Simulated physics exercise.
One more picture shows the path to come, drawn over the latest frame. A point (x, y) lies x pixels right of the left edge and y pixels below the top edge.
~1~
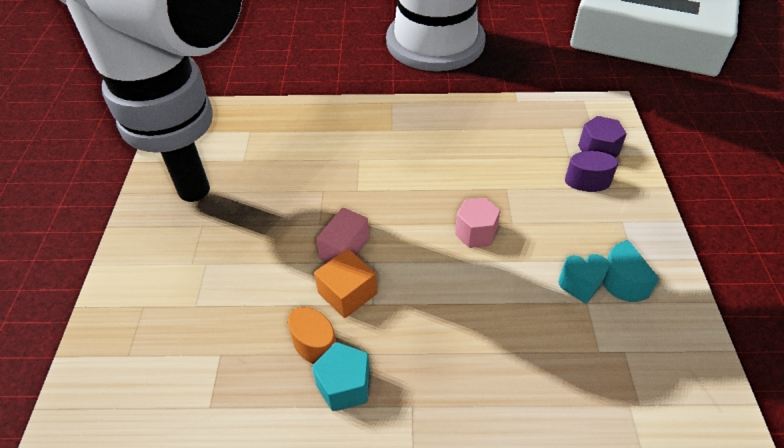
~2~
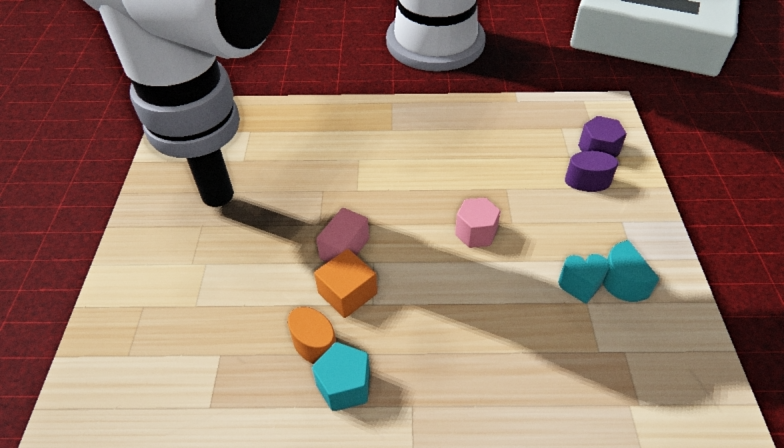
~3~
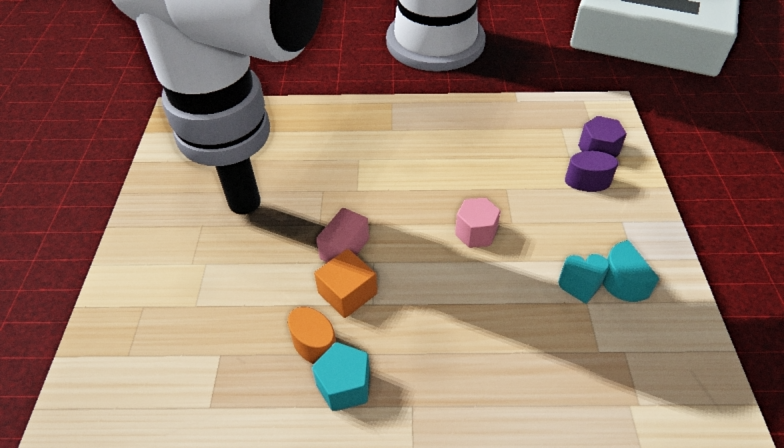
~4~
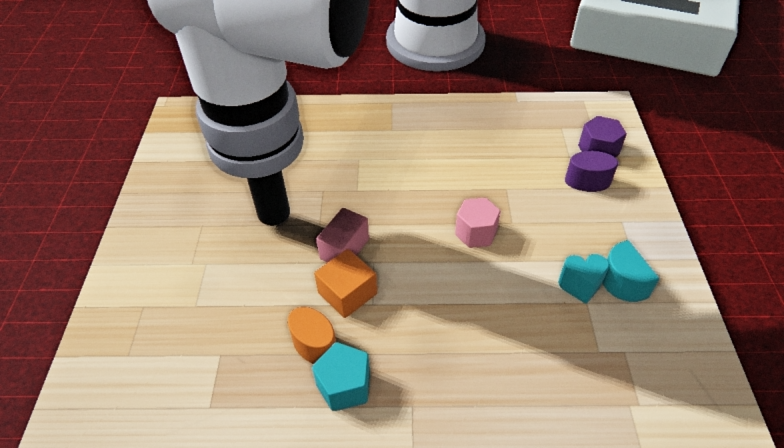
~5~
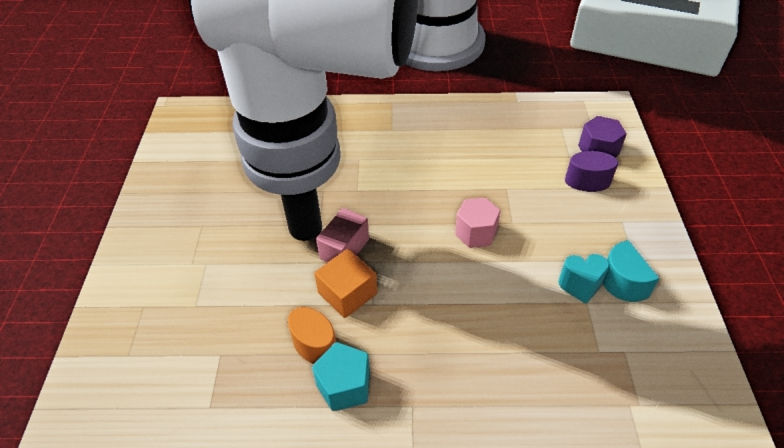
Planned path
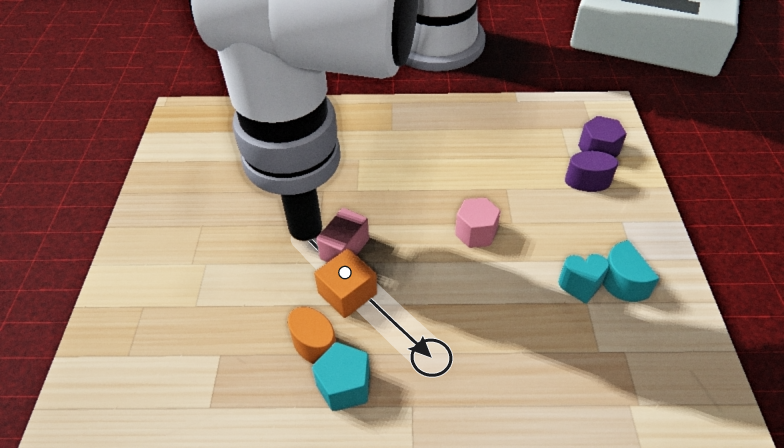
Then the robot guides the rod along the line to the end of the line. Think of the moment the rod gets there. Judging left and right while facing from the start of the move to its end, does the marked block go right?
In short: Yes.
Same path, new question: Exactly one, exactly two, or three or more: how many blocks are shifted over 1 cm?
That push would leave two blocks displaced by more than about 1 cm.
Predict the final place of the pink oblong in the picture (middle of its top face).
For the centre of its top, I'd go with (370, 234).
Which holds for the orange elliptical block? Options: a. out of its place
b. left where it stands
b (left where it stands)
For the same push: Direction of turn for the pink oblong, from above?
The block spins anticlockwise.
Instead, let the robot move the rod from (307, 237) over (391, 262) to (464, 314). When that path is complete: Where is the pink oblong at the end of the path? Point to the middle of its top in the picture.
At (477, 261).
The drawn path runs from (307, 237) directly to (431, 357); the dot is on the orange square block.
What follows on the original path. One third of the way, rod at (344, 267); pink oblong at (369, 234), turned 55° anticlockwise; orange square block at (357, 286), turned 30° clockwise.
Two thirds of the way, rod at (385, 307); pink oblong at (370, 234), turned 60° anticlockwise; orange square block at (393, 333), turned 45° clockwise.
At the end, rod at (432, 351); orange elliptical block not moved; turquoise pentagonal block not moved; pink oblong at (370, 234), turned 60° anticlockwise; orange square block at (411, 376), turned 80° clockwise.
